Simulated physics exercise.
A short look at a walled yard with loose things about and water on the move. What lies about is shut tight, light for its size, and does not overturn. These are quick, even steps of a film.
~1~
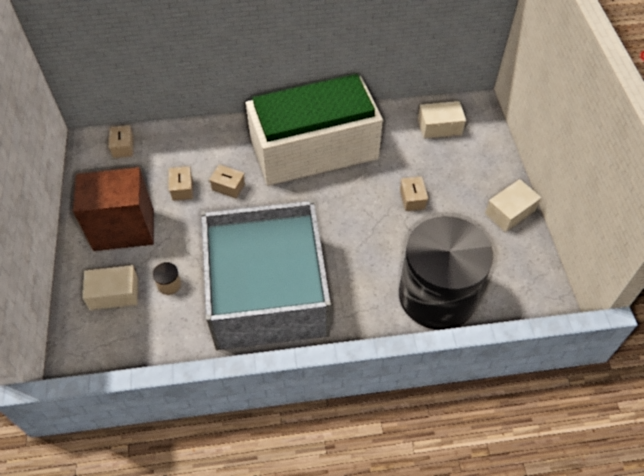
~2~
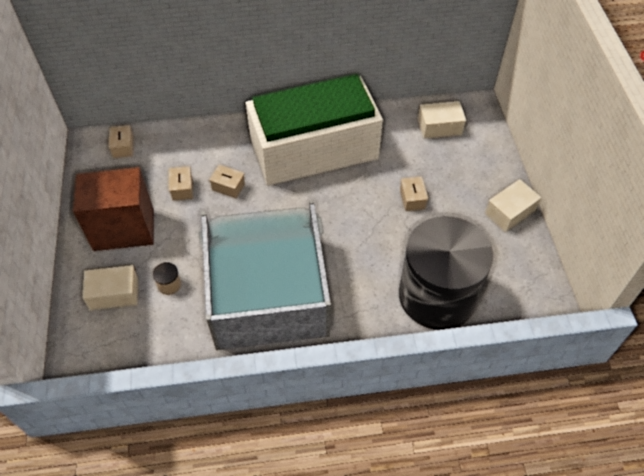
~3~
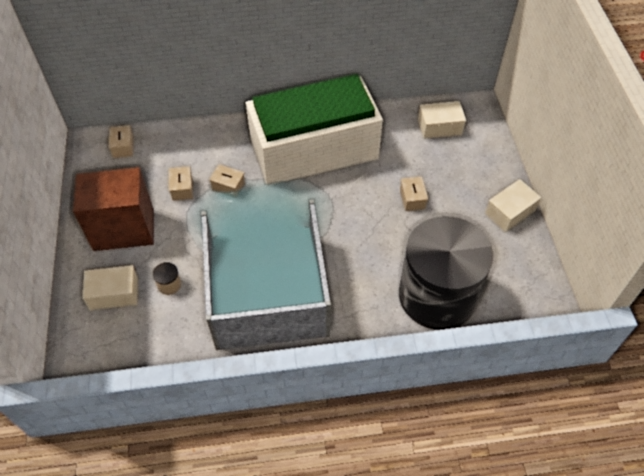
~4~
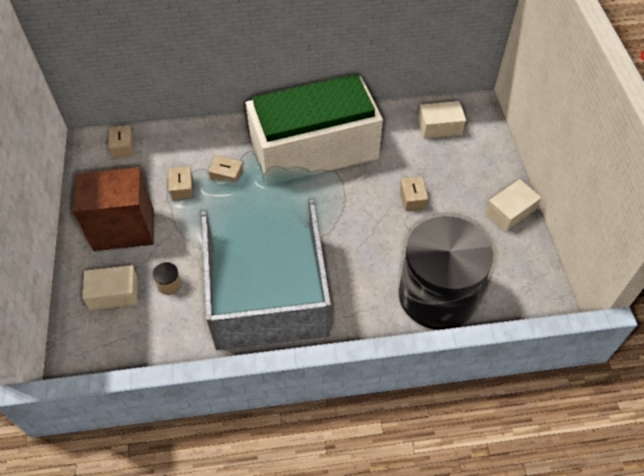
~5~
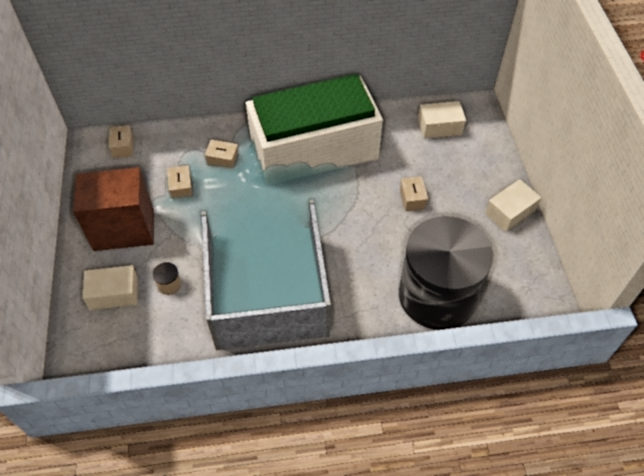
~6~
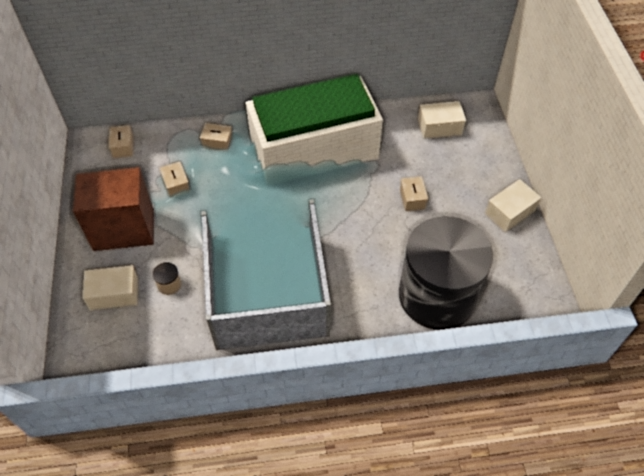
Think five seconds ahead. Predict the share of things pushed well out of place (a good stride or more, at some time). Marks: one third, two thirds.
Share: At least two thirds.
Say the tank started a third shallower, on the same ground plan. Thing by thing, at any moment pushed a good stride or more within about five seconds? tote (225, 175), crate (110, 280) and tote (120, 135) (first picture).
One after the other: Pushed that far, short of that, that far or more.
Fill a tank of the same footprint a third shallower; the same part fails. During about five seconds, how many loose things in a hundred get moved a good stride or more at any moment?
I make it 50 per cent.
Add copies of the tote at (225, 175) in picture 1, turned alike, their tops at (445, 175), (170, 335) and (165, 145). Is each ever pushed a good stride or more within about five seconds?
In turn: Yes, no, pushed that far.
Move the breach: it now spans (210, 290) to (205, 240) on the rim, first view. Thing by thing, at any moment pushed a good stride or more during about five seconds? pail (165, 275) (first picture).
My call: That far or more.
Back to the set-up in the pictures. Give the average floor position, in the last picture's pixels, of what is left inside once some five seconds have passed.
Close to (274, 272).
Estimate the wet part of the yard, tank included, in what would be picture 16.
Roughly 55 per cent.
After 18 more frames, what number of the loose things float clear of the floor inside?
That makes 4.
A moment on, 2 of 8 are well off their spots; 1 afloat.
Next, 4 of 8 are well off their spots; 3 afloat.
Later, 5 of 8 are well off their spots; 4 afloat.
In the end, 7 of 8 are well off their spots, and 7 have been at some point; 4 afloat.
